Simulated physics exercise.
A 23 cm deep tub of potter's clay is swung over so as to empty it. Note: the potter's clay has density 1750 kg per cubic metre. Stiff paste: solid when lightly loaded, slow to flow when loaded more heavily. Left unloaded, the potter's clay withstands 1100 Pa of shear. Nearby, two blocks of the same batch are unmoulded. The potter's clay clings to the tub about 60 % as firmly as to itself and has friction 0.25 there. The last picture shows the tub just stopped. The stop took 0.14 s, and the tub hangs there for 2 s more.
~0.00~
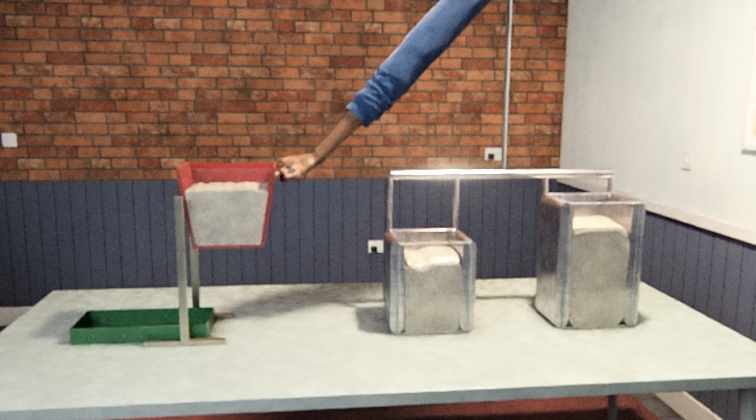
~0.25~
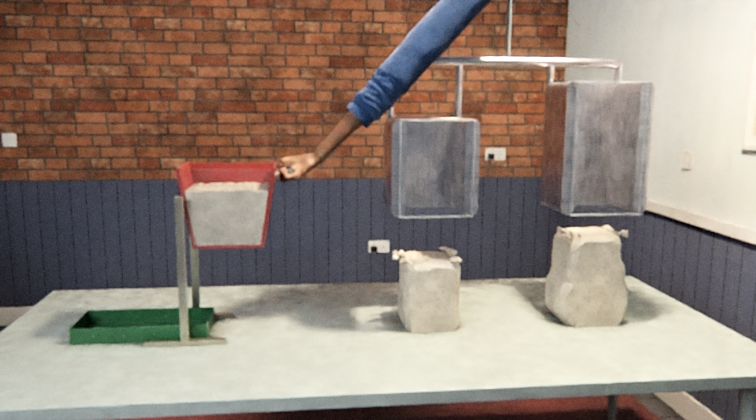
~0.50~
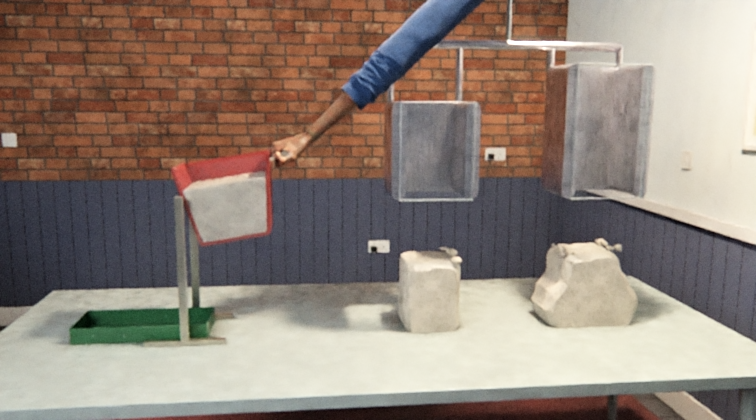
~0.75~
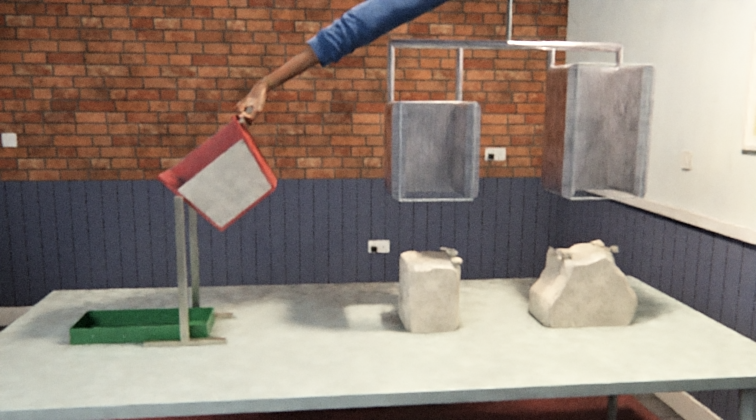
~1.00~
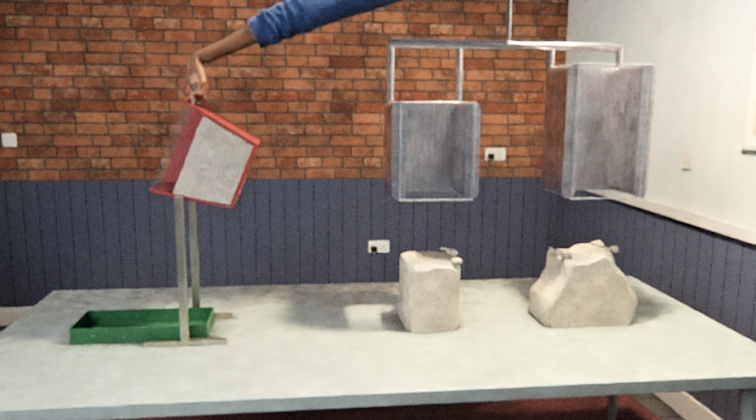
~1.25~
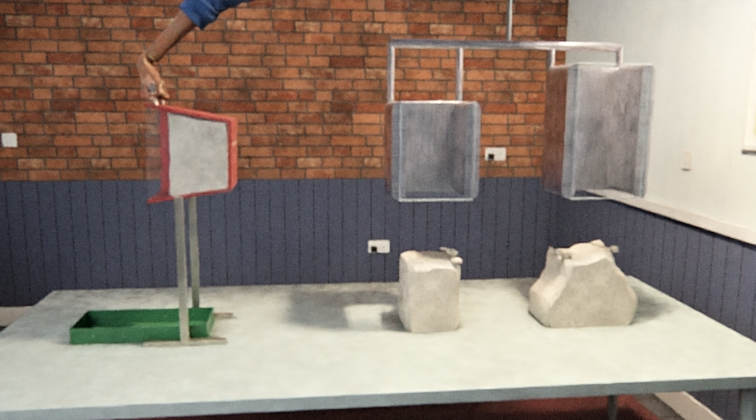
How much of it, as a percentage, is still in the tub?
Near 100 percent is still in the tub.
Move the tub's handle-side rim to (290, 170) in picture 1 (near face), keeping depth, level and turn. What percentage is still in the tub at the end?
In that case close to 40 %.
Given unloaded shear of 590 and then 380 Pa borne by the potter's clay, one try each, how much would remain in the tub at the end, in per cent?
Respectively, close to 60 % and close to 50 %.
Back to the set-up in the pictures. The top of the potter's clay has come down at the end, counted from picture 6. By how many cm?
Some 2 cm.
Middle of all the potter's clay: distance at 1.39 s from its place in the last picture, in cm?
Around 0 centimetres.
By 1.39 s, the tub is at 89 degrees and holds 100 %.
By 1.56 s, the tub is at 89 degrees and holds 100 %.
By 1.73 s, the tub is at 89 degrees and holds 100 %.
By 1.90 s, the tub is at 89 degrees and holds 100 %.
By 3.25 s, at the end, the tub is at 89 degrees and holds 100 %.
